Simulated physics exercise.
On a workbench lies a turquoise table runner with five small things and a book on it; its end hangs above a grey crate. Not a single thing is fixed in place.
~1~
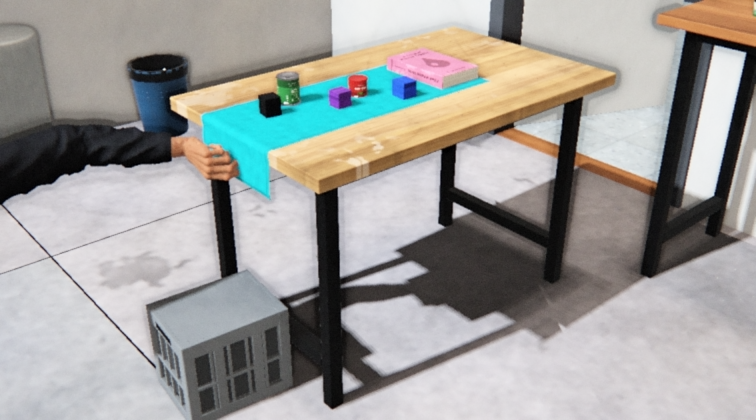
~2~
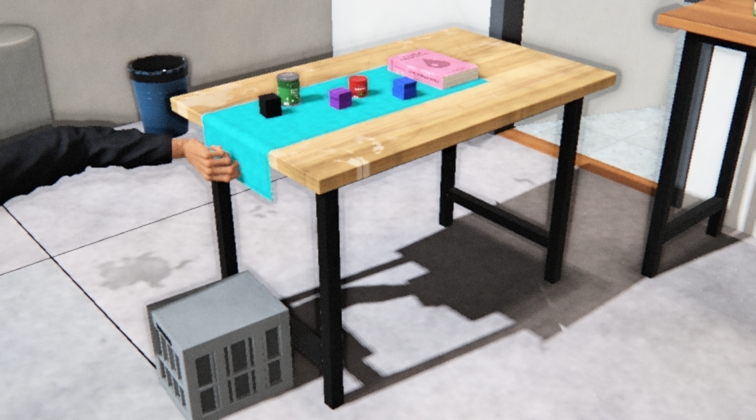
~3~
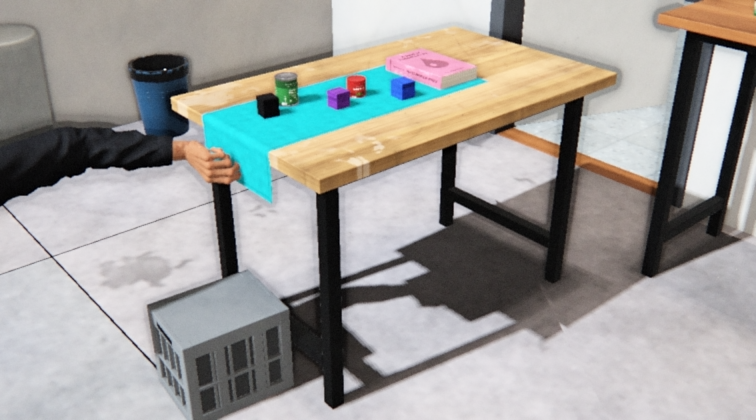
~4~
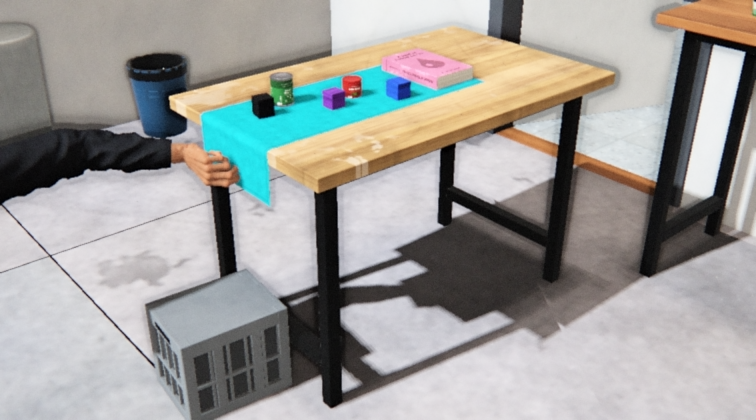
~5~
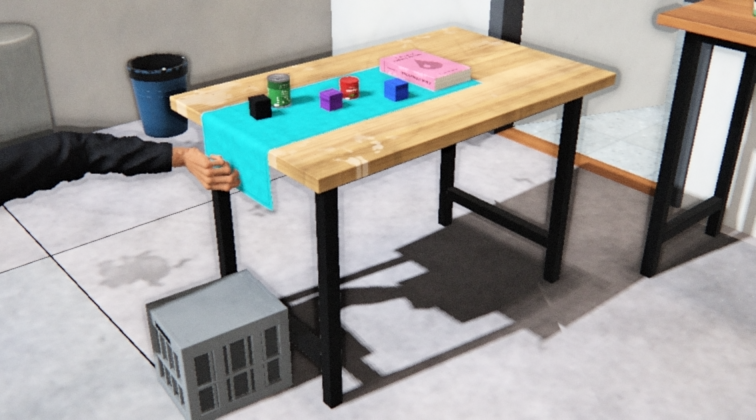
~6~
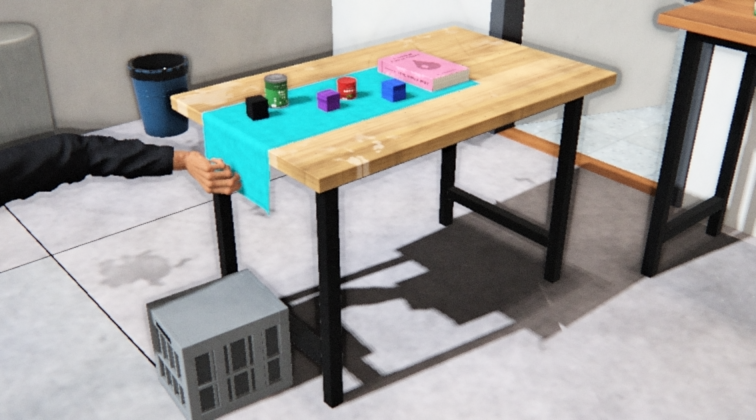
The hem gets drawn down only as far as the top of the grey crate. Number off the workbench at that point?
Three.
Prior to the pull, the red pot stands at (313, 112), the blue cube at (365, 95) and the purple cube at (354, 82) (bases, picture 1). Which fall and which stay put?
Red pot dropped, blue cube kept, purple cube kept.
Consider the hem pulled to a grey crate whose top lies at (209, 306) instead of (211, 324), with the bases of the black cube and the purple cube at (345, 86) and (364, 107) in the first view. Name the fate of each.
As for the black cube, it holds its spot; as for the purple cube, it holds its spot.
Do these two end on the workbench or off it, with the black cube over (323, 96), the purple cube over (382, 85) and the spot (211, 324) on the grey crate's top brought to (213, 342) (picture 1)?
In the end the black cube is no longer on top and the purple cube is still on top.
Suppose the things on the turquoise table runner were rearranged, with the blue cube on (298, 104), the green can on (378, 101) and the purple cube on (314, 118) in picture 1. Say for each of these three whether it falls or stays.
Blue cube: Lost. Green can: Safe. Purple cube: Lost.
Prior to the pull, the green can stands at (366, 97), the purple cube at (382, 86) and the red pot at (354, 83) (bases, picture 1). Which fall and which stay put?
Green can: Still up. Purple cube: Still up. Red pot: Still up.
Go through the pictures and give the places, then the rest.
In the first frame, hem (271, 200); black cube (269, 96); green can (288, 75); purple cube (340, 90); red pot (358, 78); blue cube (405, 80); top of the crate (211, 324).
In the second frame, hem (272, 201); black cube (269, 96).
In the third frame, hem (272, 203); green can (286, 76).
In the fourth frame, hem (270, 207); purple cube (334, 90); top of the crate (210, 323).
In the fifth frame, hem (273, 210); red pot (349, 79).
In the sixth frame, hem (269, 215); black cube (257, 98); green can (275, 77); purple cube (328, 92); red pot (347, 80); blue cube (394, 82).
Soon after, hem near (240, 230); black cube gone.
After that, hem on the crate; black cube, green can and purple cube gone.
In the end, hem on the crate; black cube, green can and purple cube gone. The workbench loses three.
